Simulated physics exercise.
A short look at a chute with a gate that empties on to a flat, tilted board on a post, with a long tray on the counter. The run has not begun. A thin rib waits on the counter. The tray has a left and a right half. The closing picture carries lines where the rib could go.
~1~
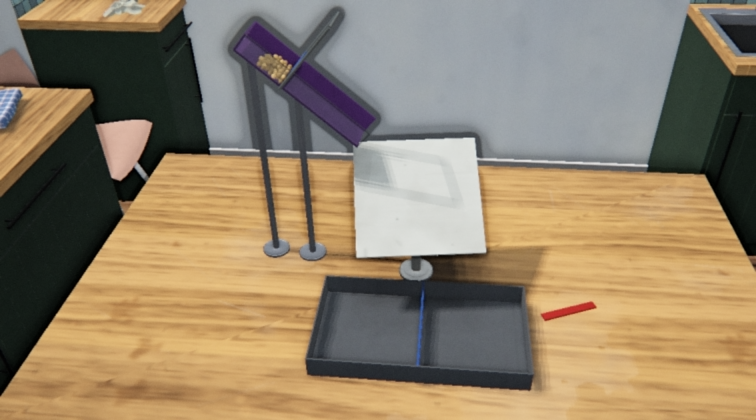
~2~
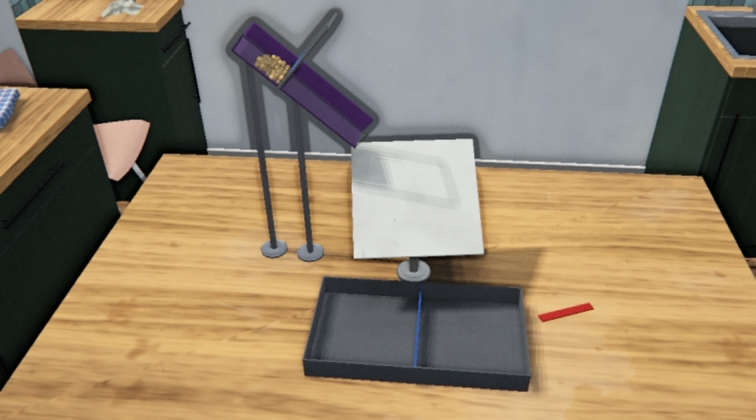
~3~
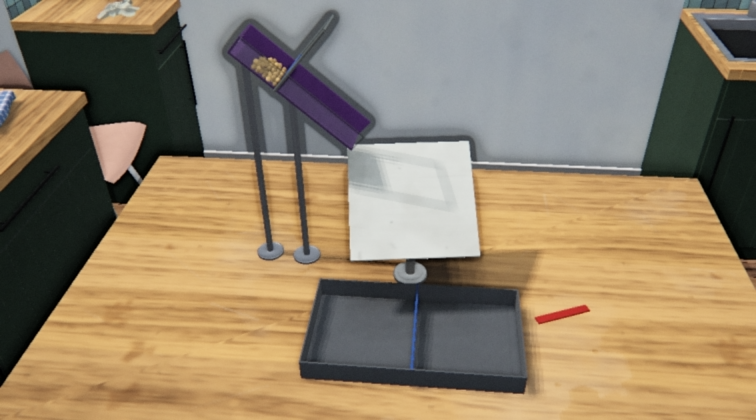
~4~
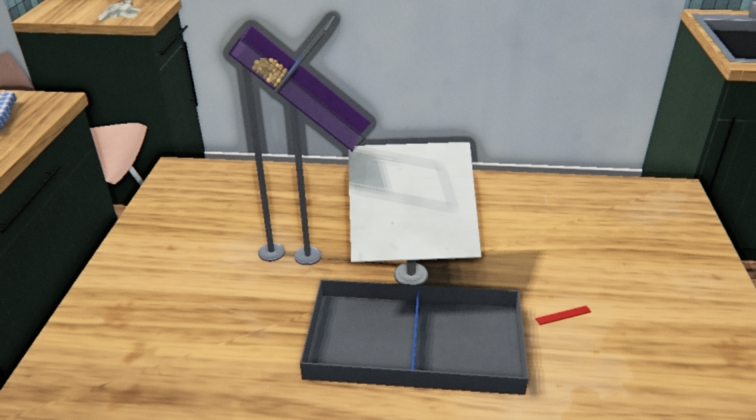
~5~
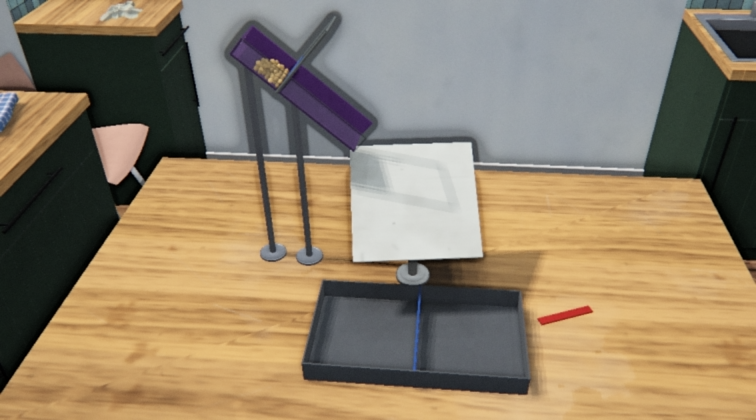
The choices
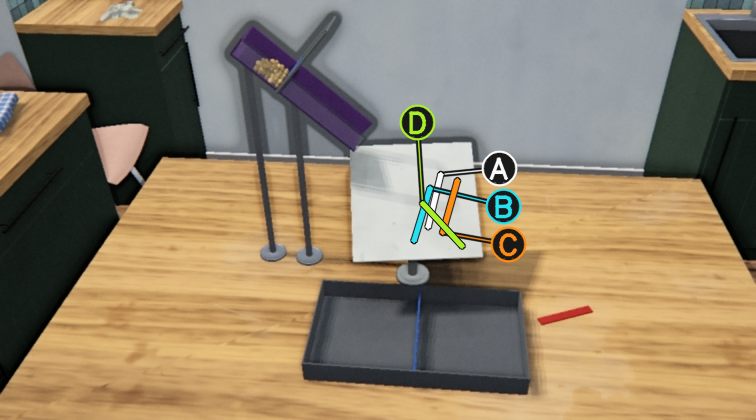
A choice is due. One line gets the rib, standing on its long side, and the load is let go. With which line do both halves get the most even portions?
A works best here.
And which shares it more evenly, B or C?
C it is.
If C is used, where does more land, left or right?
Right.
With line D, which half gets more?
Right.
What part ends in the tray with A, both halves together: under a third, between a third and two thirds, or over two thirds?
Over two thirds.
On the marked copy, line A from (440, 174) to (428, 226); line B from (430, 188) to (414, 240); line C from (457, 180) to (442, 232); line D from (422, 203) to (462, 246).
For line A, of what is caught, roughly half in the left half, roughly half in the right.
For line B, of what is caught, almost all in the left half, just a few in the right.
For line C, of what is caught, about a tenth in the left half, the larger part in the right.
For line D, of what is caught, about a tenth in the left half, almost all in the right.
